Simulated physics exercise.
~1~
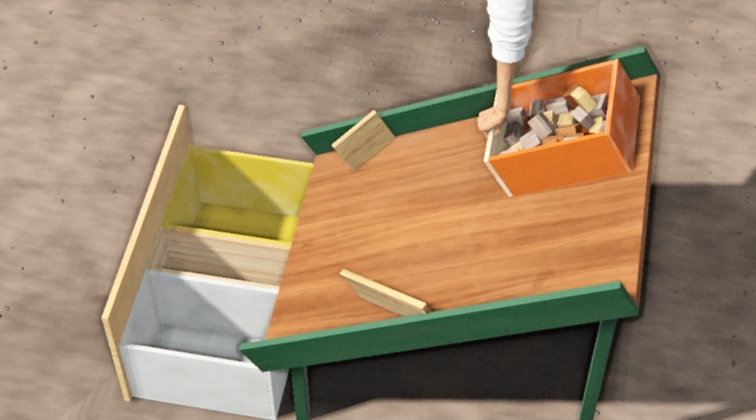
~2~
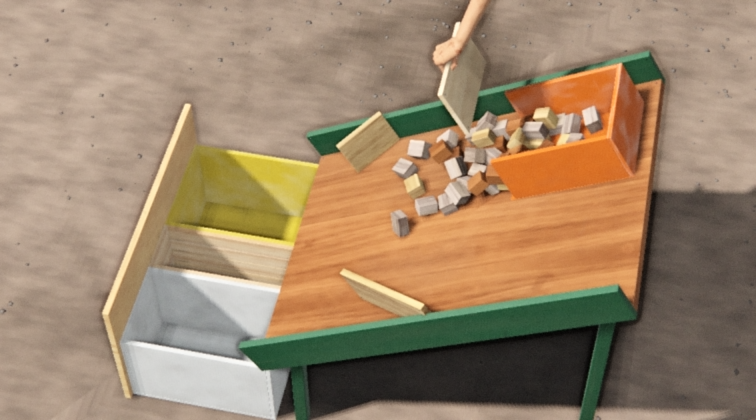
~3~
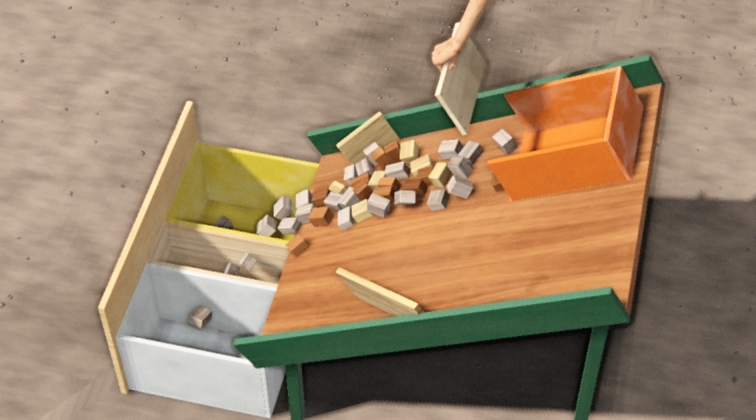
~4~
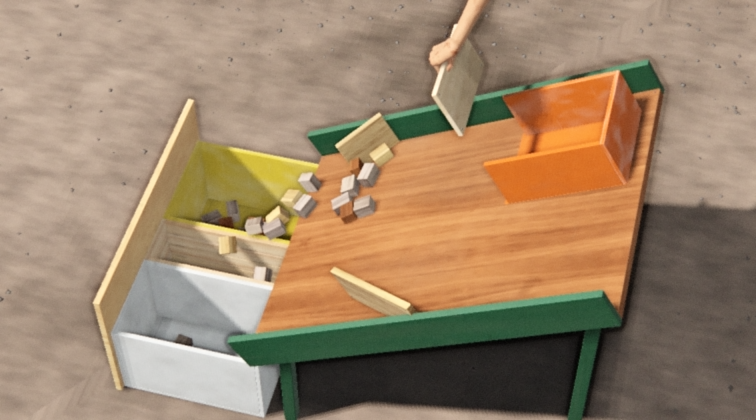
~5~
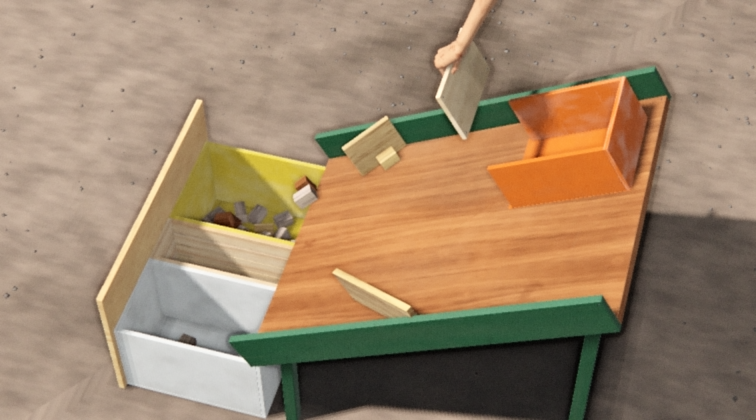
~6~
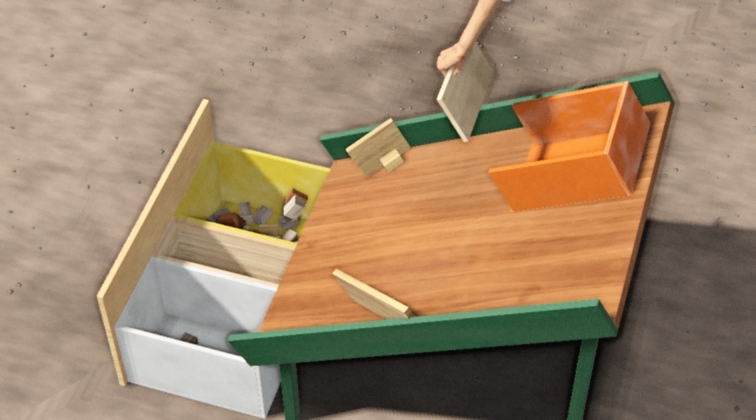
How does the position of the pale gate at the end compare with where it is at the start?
At the start the gate closes off the left side of the orange pen. By the end it is held up and to the left of there, in the hand above the table's far green rail, leaving the pen open.
